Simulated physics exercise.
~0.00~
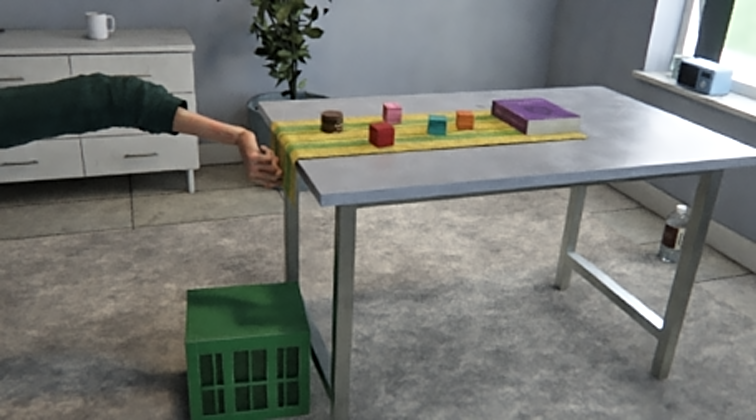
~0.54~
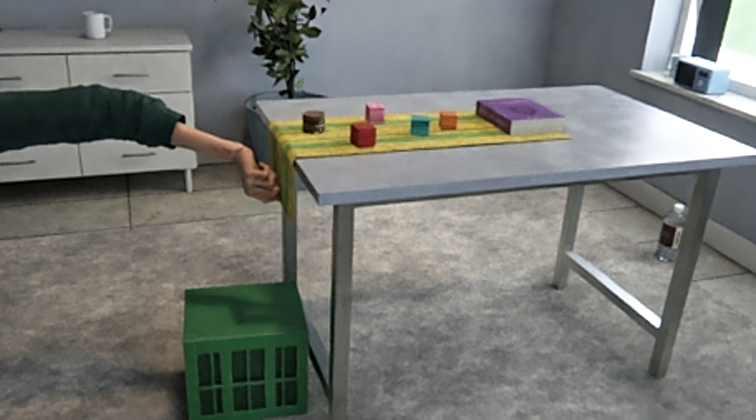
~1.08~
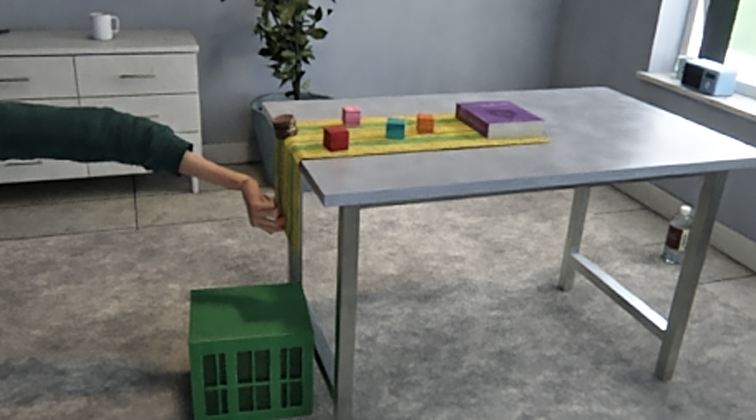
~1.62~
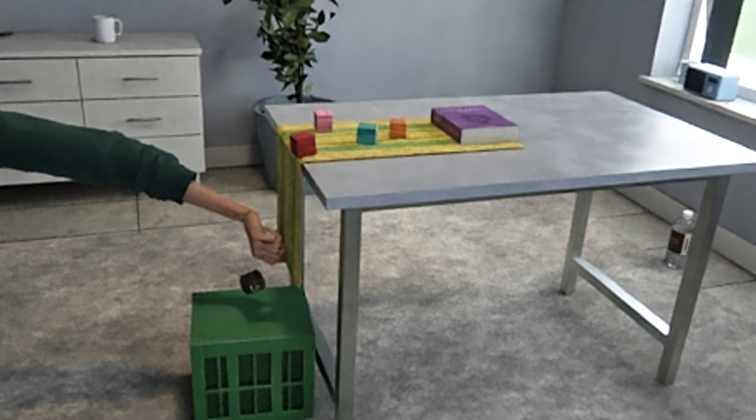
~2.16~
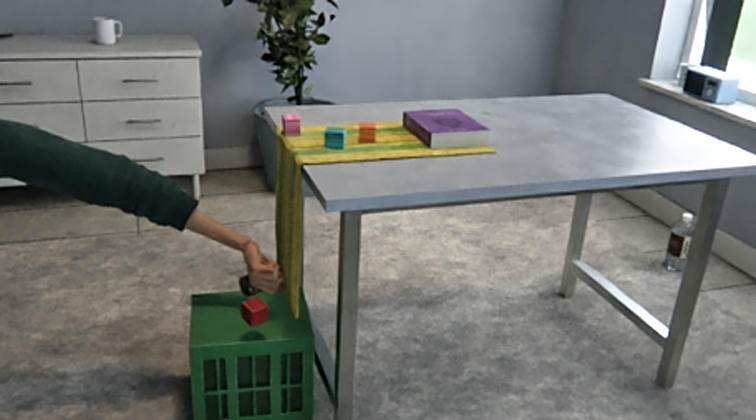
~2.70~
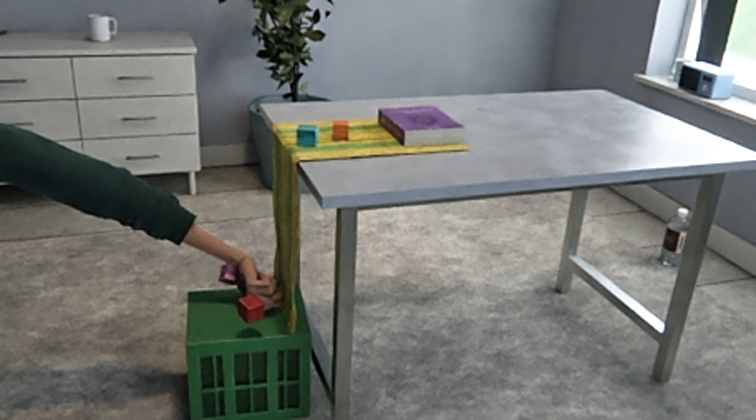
To begin with, a hand in a dark green sleeve grips the hanging end of a yellow cloth on a grey table, which carries a brown pot, red, pink, turquoise and orange cubes, and a purple book. The hand slowly pulls downward, and everything on the cloth slides left together. The brown pot reaches the edge and drops toward the green crate below. The red cube follows it over, and then the pink cube falls too. Finally, the cloth's end hangs down at the crate, while the turquoise cube, orange cube and book remain on the table.
